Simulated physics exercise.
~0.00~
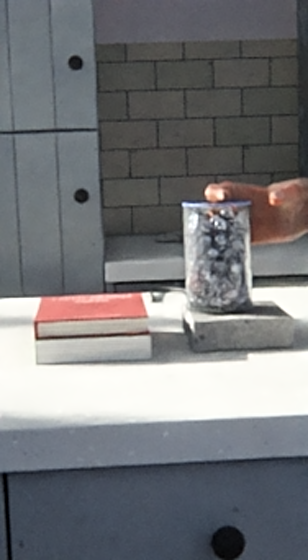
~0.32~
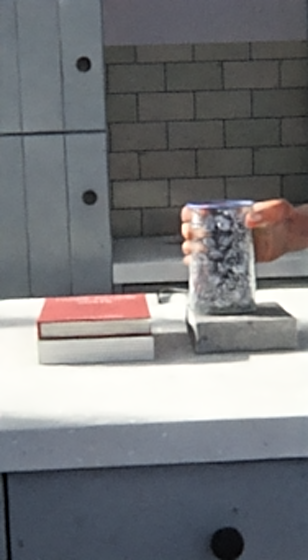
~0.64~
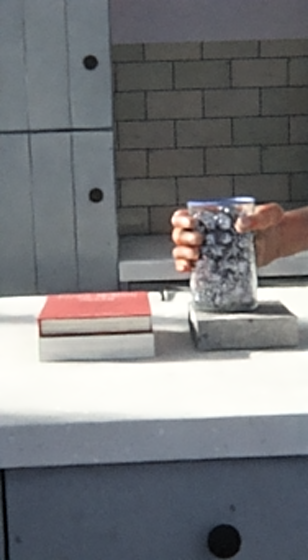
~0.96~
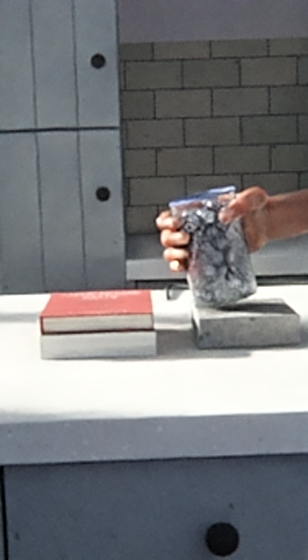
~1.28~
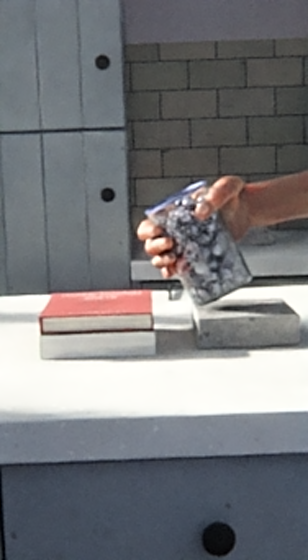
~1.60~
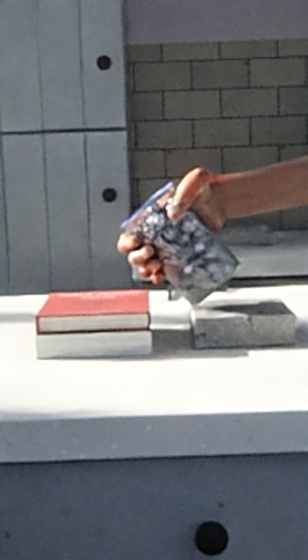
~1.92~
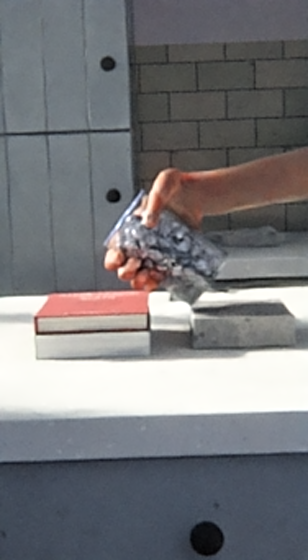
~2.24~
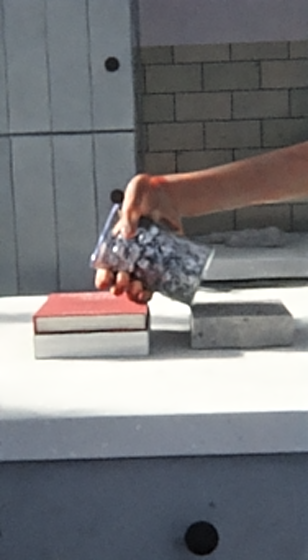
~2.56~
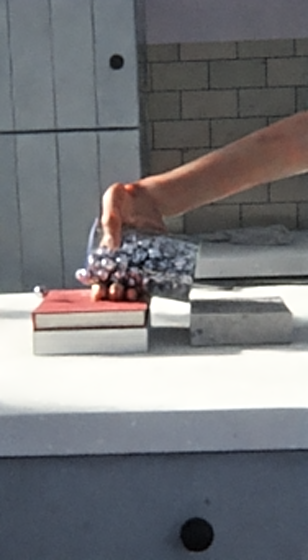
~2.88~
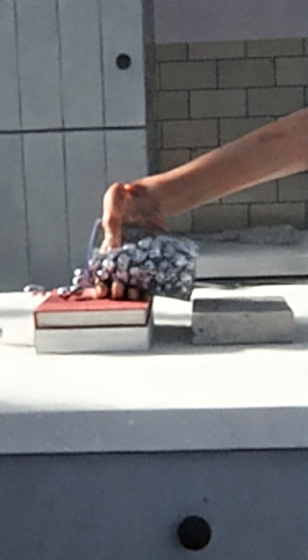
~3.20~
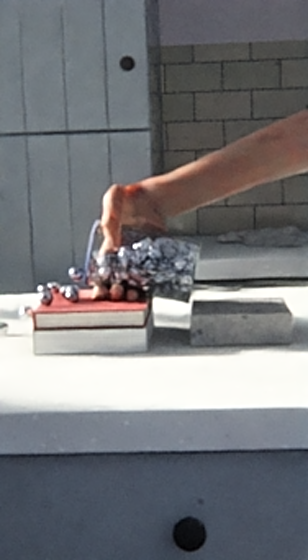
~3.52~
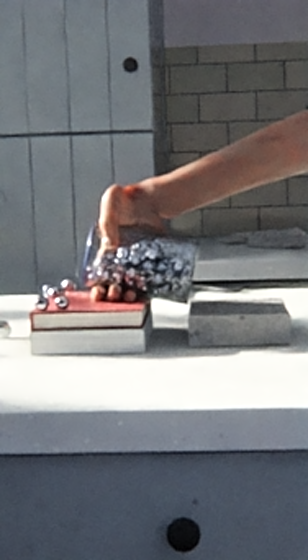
A hand tips a clear glass leftward over stacked books, spilling a few steel balls.
